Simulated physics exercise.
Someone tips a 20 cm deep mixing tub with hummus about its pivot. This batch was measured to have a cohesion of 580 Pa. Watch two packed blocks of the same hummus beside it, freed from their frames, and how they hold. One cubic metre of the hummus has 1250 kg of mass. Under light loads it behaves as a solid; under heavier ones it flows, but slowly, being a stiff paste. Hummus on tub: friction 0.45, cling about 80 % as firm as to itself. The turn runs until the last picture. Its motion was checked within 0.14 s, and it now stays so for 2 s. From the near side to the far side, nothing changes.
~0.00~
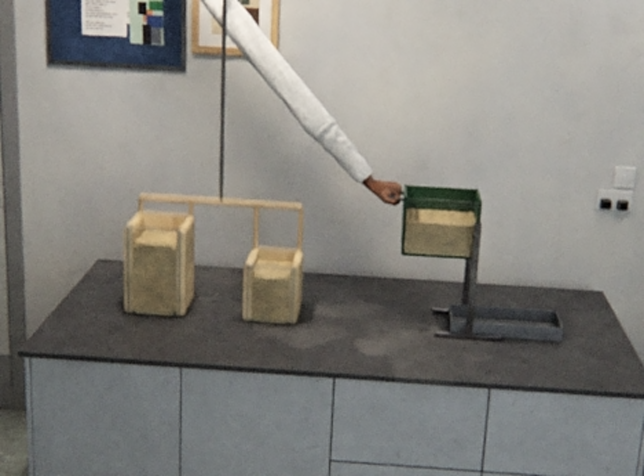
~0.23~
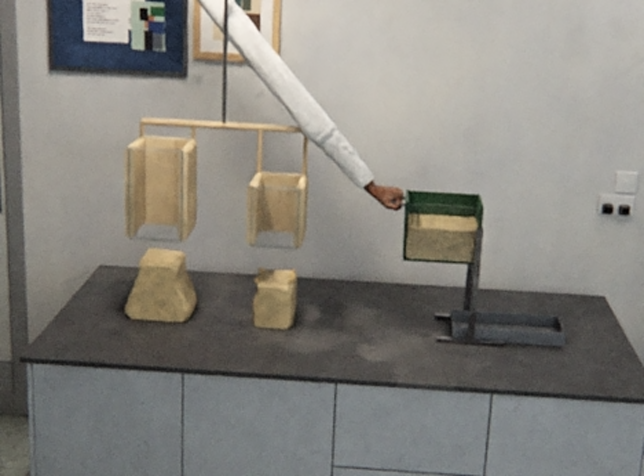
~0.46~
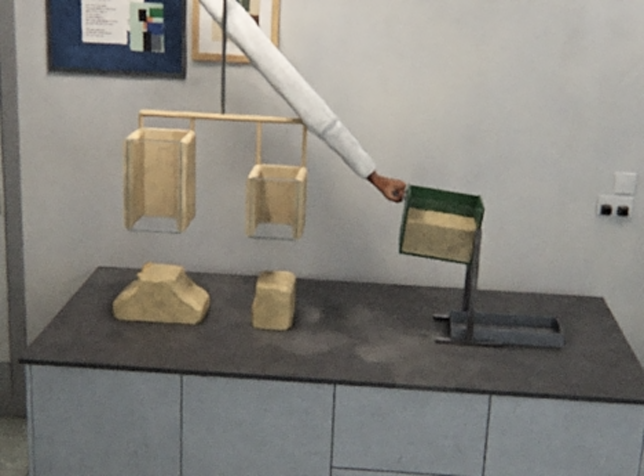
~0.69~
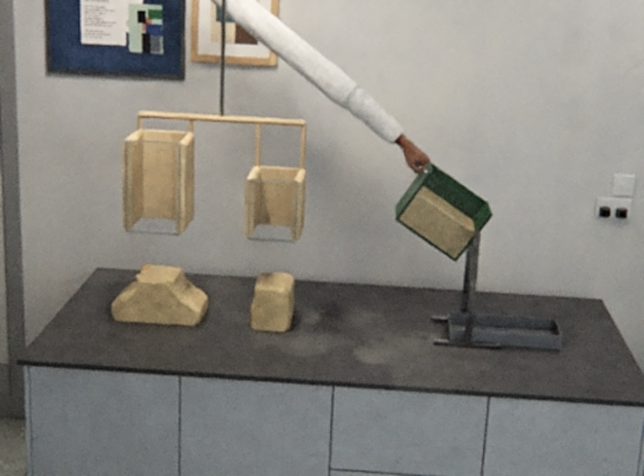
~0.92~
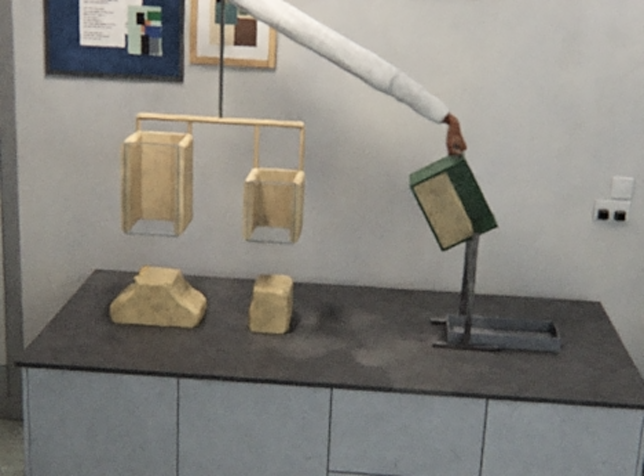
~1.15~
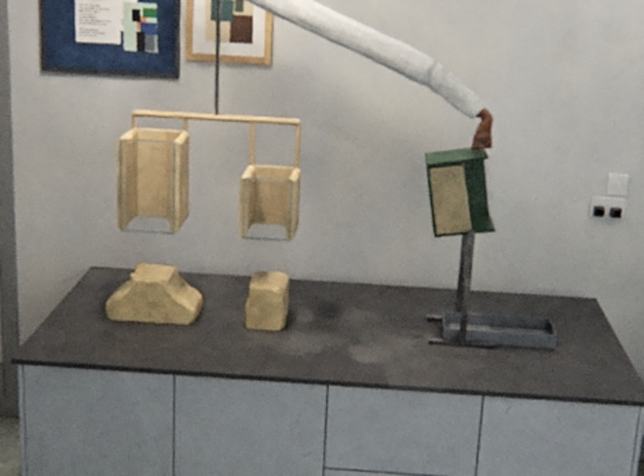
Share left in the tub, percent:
100 %.
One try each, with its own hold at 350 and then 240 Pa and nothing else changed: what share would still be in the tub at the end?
The answers, in order, are 80 % and 65 %.
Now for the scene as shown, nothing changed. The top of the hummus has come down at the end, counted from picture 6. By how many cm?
Some 1 cm.
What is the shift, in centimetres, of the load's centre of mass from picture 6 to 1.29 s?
Some 1 cm.
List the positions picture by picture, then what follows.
The first frame shows handle-side rim at (407, 198), tilt 0 degrees; top of the hummus at (411, 222); blocks stand 28 cm, 18 cm (left to right).
The second frame shows handle-side rim at (409, 203), tilt 0 degrees; top of the hummus at (413, 227); blocks stand 23 cm, 17 cm (left to right).
The third frame shows handle-side rim at (411, 197), tilt 6 degrees; top of the hummus at (410, 221); blocks stand 17 cm, 17 cm (left to right).
The fourth frame shows handle-side rim at (432, 174), tilt 32 degrees; top of the hummus at (420, 195); blocks stand 17 cm, 17 cm (left to right).
The fifth frame shows handle-side rim at (465, 162), tilt 60 degrees; top of the hummus at (442, 175); blocks stand 17 cm, 17 cm (left to right).
The sixth frame shows handle-side rim at (488, 159), tilt 80 degrees; top of the hummus at (460, 166); blocks stand 17 cm, 17 cm (left to right).
After 1.29 s, the tub is at 80 degrees and holds 100 %.
After 1.46 s, the tub is at 80 degrees and holds 100 %.
After 1.63 s, the tub is at 80 degrees and holds 100 %.
After 1.80 s, the tub is at 80 degrees and holds 100 %.
After 3.15 s, at the end, the tub is at 80 degrees and holds 100 %.
